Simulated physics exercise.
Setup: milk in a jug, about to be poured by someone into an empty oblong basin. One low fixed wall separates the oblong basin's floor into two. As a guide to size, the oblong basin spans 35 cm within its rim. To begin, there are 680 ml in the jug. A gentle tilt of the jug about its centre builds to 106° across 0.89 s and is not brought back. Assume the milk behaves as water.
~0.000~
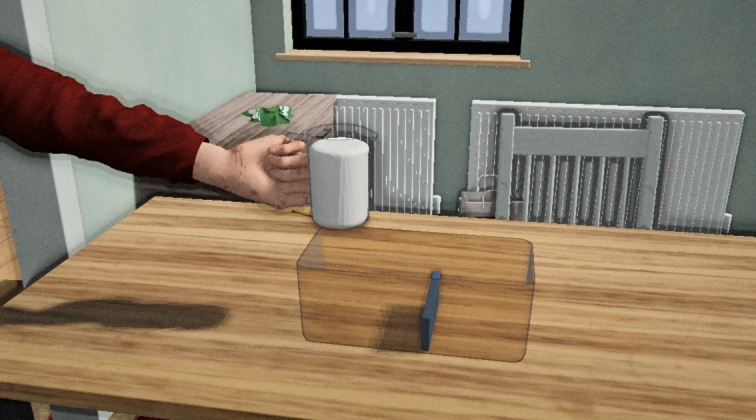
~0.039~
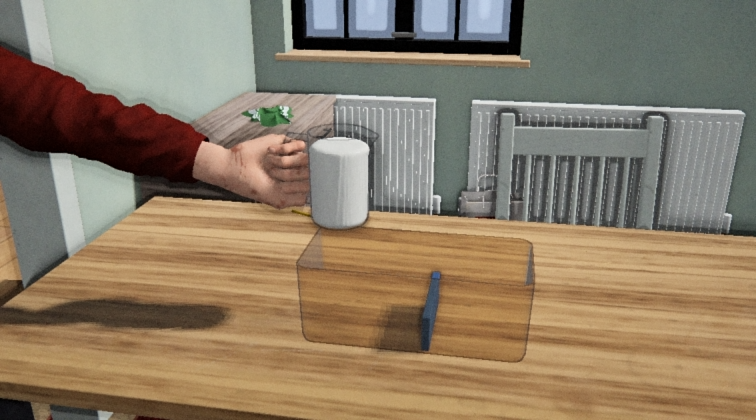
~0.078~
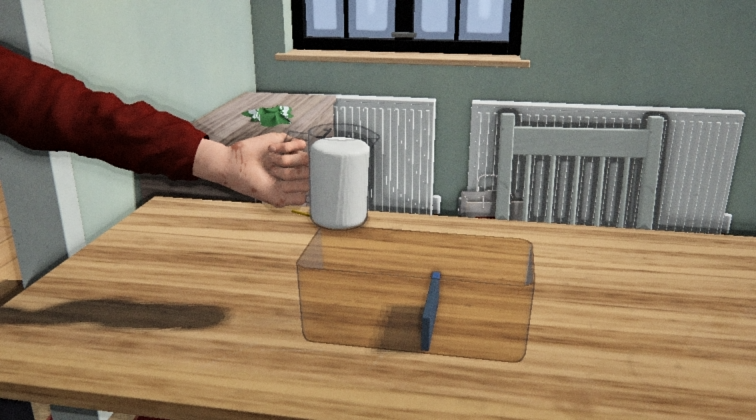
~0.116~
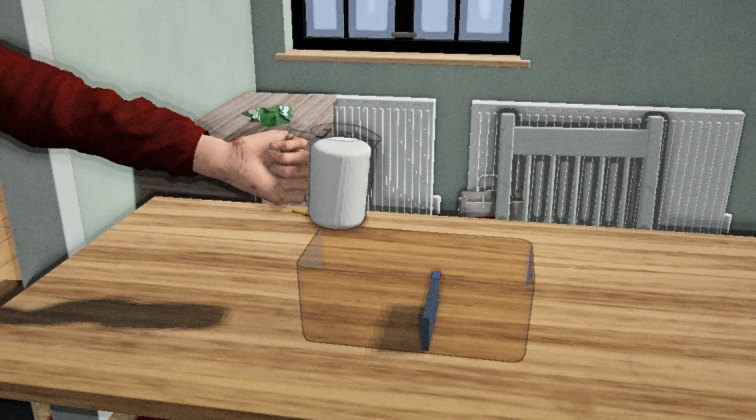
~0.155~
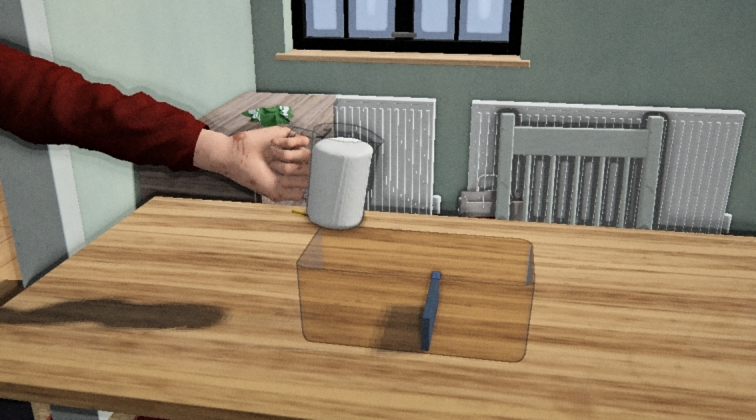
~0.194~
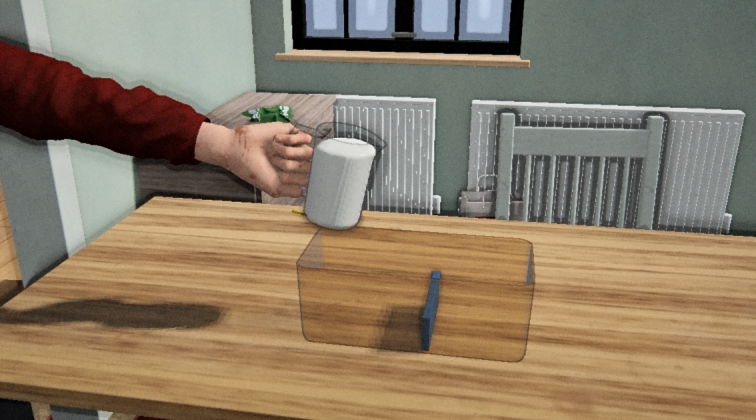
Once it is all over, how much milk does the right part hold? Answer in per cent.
The right part holds about 44 per cent.
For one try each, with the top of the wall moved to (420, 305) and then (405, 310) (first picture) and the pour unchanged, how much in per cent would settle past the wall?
85 then 90 %.
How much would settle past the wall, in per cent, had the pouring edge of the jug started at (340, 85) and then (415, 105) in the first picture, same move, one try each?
5 in a hundred, followed by 95 in a hundred.
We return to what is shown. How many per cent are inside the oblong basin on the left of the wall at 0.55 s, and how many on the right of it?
Around 1 on the left side and 1 on the right side.
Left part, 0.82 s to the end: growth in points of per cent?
Around 38 per cent.
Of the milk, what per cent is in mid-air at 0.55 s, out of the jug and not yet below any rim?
Some 12 per cent, I reckon.
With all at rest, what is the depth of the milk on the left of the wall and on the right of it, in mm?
Around 12 mm deep on the left, around 14 mm deep on the right.
By 0.55 s the tilt is 73° and 85 per cent is still to pour, 1 is left of the wall and 1 right of it.
By 0.82 s the tilt is 104° and 37 per cent is still to pour, 18 is left of the wall and 27 right of it.
By 1.09 s the tilt is 106° and 5 per cent is still to pour, 47 is left of the wall and 44 right of it.
By 1.39 s the tilt is 106° and 0 per cent is still to pour, 55 is left of the wall and 44 right of it.
At rest 55 per cent lies left of the wall, 44 right of it and 1 outside.
